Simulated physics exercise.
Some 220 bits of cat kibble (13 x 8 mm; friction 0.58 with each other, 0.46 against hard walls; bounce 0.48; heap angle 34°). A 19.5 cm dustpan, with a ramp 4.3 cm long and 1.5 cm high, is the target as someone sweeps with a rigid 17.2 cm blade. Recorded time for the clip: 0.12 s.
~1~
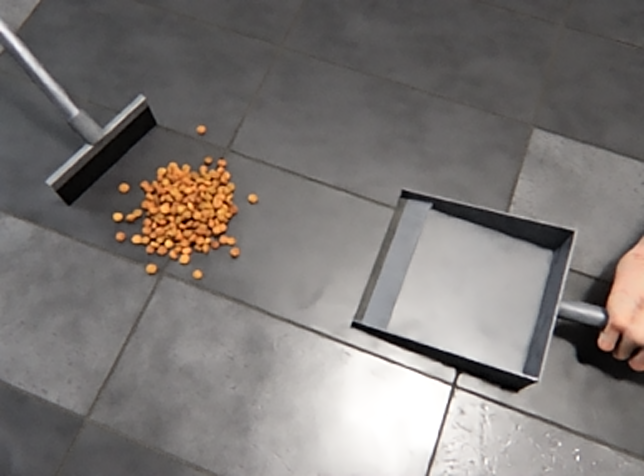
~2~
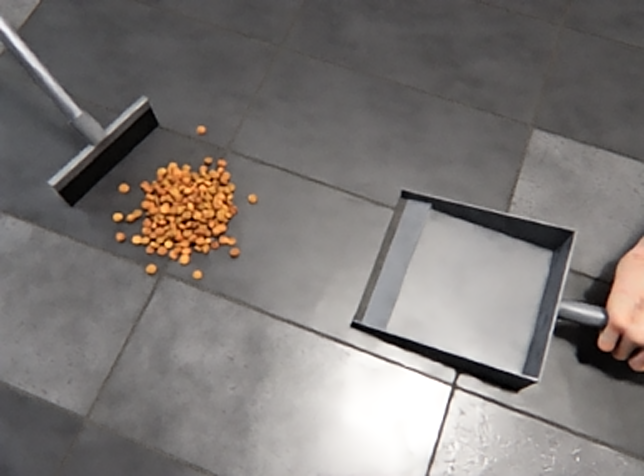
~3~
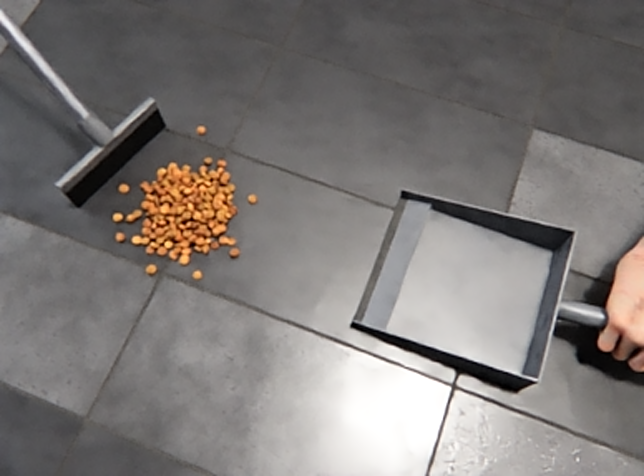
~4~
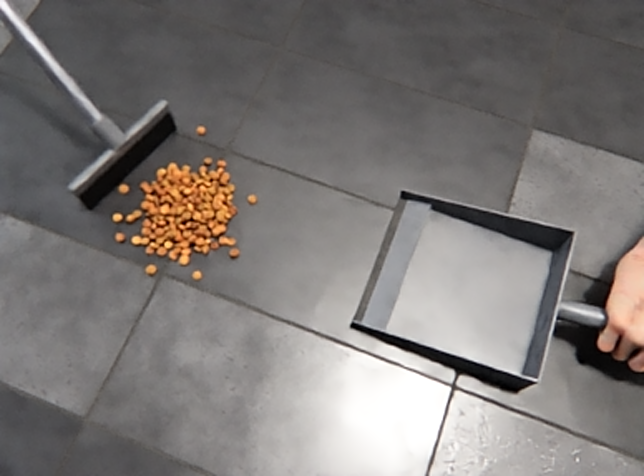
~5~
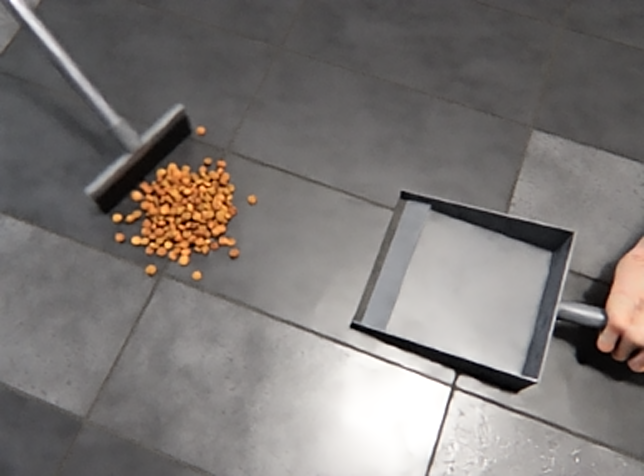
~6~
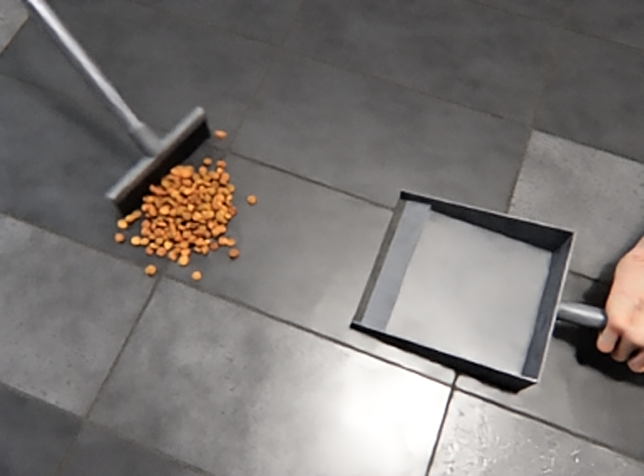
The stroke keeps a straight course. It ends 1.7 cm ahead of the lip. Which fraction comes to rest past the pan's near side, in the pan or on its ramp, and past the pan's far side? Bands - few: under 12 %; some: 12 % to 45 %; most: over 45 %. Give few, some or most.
Past the pan's near side: Some, in the pan or on its ramp: Some, past the pan's far side: Few.
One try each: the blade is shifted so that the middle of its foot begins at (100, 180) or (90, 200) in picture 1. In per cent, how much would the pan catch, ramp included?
Close to 30 in a hundred, then close to 35 in a hundred.
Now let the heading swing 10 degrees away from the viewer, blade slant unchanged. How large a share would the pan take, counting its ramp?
That would give about 10 percent.
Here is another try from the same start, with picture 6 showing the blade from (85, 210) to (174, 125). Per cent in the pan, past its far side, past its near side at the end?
Pan 15, far 0, near 50.
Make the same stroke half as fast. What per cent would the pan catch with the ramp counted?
I'd put it at close to 5 per cent.
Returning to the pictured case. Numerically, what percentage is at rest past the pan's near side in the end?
About 25 per cent.
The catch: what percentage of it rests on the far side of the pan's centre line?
I'd say near 60 per cent.
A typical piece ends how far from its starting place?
I'd put it near 24 cm.
Then, 0.13 s after the last picture, middle of the blade 17 cm from the lip; 0 % over the lip, far side 0 %, near side 15 %.
Then, 0.22 s after the last picture, middle of the blade 7 cm from the lip; 0 % over the lip, far side 0 %, near side 20 %.
Then, 0.44 s after the last picture, middle of the blade 4 cm from the lip; 20 % over the lip, far side 0 %, near side 25 %.
In the end, near side 25 %, pan 20 %, far side 0 %, in front of the lip or behind the blade 50 %.
